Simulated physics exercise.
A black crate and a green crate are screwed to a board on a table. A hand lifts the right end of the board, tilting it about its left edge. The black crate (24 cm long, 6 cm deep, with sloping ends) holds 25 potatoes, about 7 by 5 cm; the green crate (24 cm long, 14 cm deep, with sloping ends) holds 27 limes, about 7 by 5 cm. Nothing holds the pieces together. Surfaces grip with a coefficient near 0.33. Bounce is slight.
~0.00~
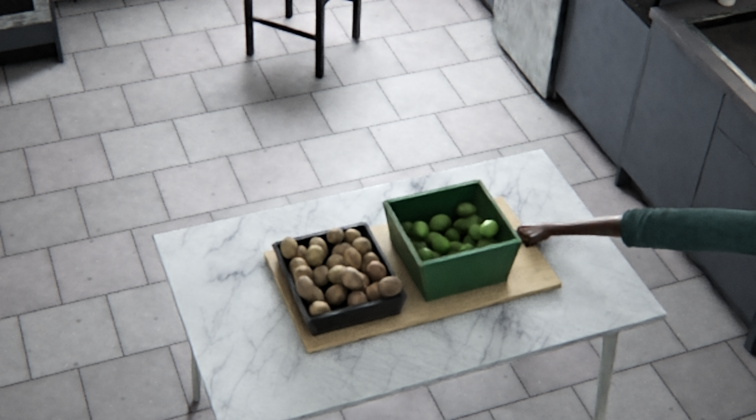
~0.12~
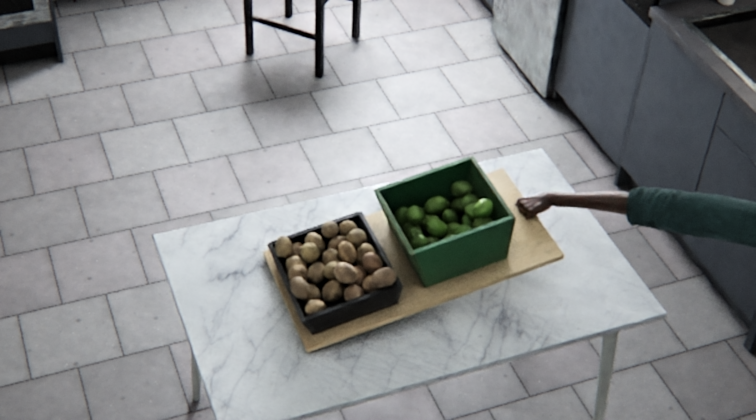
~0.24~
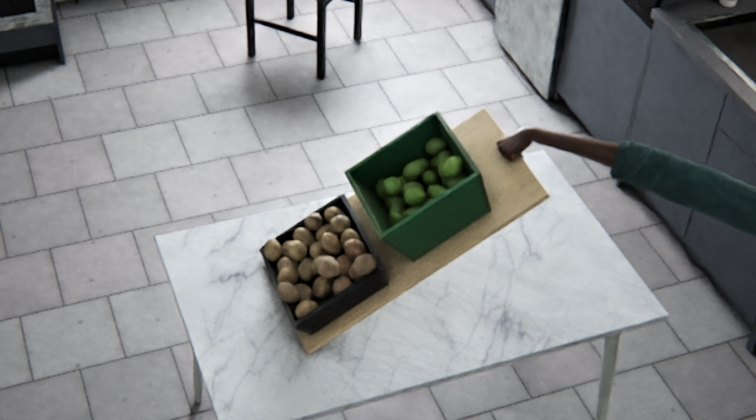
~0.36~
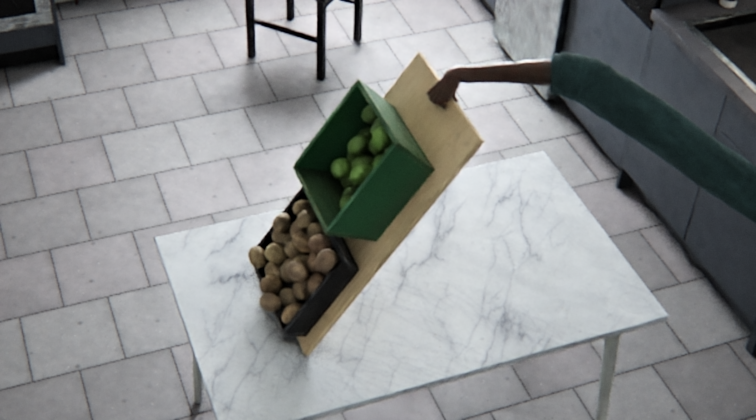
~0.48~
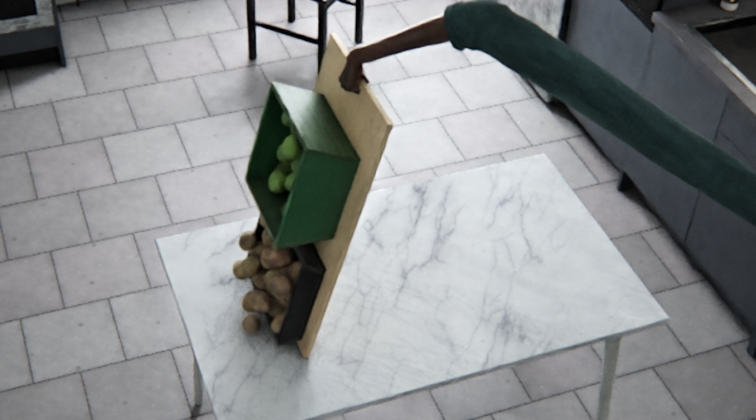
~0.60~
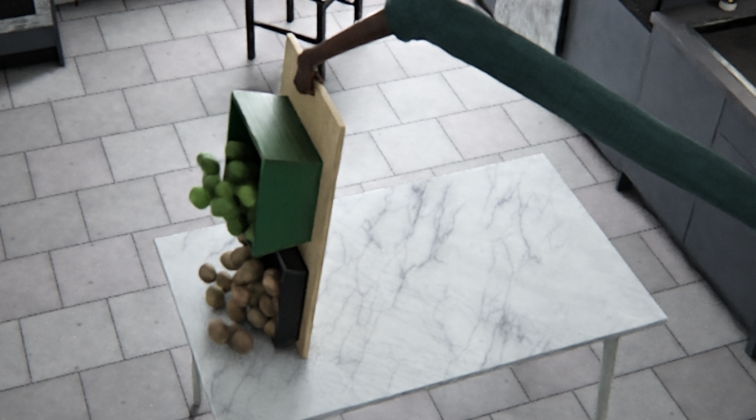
A hand lifts the right end of a wooden board on a marble table, tilting it steeply leftward with a black crate of potatoes and a green crate of limes attached, and potatoes and limes tumble out.
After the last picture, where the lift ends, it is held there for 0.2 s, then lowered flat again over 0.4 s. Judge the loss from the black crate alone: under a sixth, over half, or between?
The black crate loses more than half of its potatoes.
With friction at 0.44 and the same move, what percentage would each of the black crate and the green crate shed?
In that case black crate 100, green crate 100 per cent.
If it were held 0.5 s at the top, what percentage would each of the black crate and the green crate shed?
In that case black crate 100, green crate 100 per cent.
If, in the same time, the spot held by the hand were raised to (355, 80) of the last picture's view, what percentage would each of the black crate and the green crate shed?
In that case black crate 80, green crate 100 per cent.
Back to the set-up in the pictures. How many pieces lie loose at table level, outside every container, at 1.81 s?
About 12.
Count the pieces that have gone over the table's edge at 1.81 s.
About 40.
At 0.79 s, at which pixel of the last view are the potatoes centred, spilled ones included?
Around (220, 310).
After 0.79 s, tilt 83°; black crate 4 in, 21 out and green crate 0 in, 27 out.
After 1.03 s, tilt 32°; black crate 3 in, 22 out and green crate 0 in, 27 out.
After 1.37 s, tilt 0°; black crate 1 in, 24 out and green crate 0 in, 27 out.
Outcome (at 1.81 s), black crate 1 in, 24 out and green crate 0 in, 27 out. Asked share, 24 of 25, 96 per cent.
